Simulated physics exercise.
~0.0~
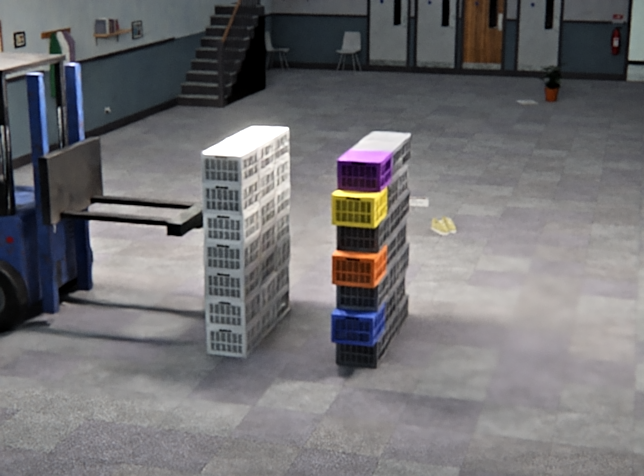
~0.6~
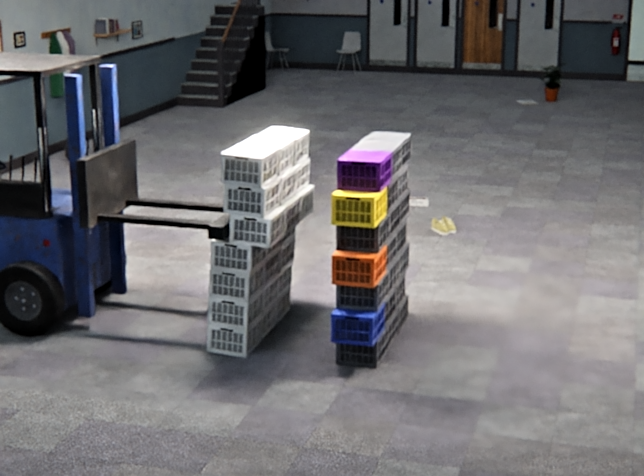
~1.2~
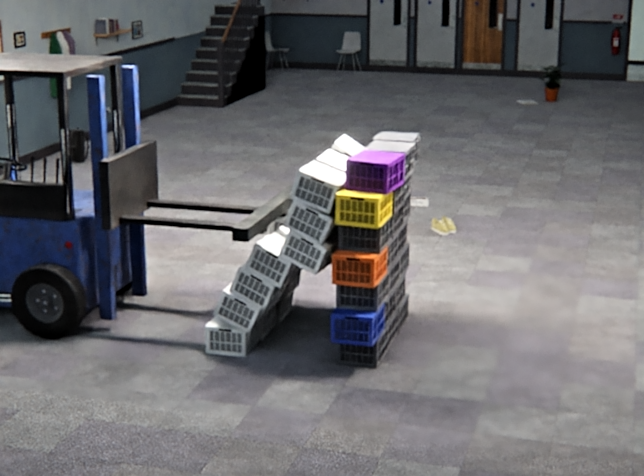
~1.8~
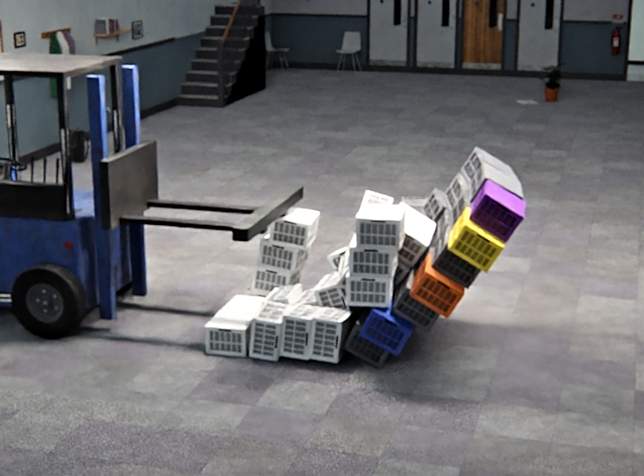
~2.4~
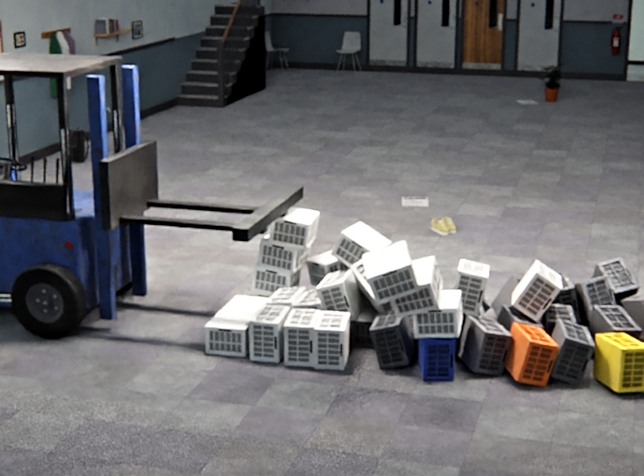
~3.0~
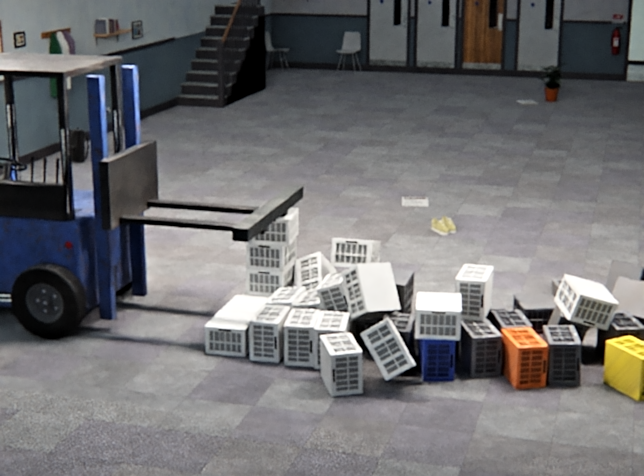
A blue forklift stands at the left of a wide, grey-tiled hall, facing two narrow stacks of crates, seen from slightly above by a still camera. The nearer stack is white, while the dark one beyond it shows purple, yellow, orange and blue crates at its near end. The forklift drives right, and its raised beam shoves the upper white crates until they topple against the second stack. That stack leans right and collapses as the forklift stops. Crates tumble across the floor, leaving a small white pile by the beam and the blue, orange and yellow ones on their sides.
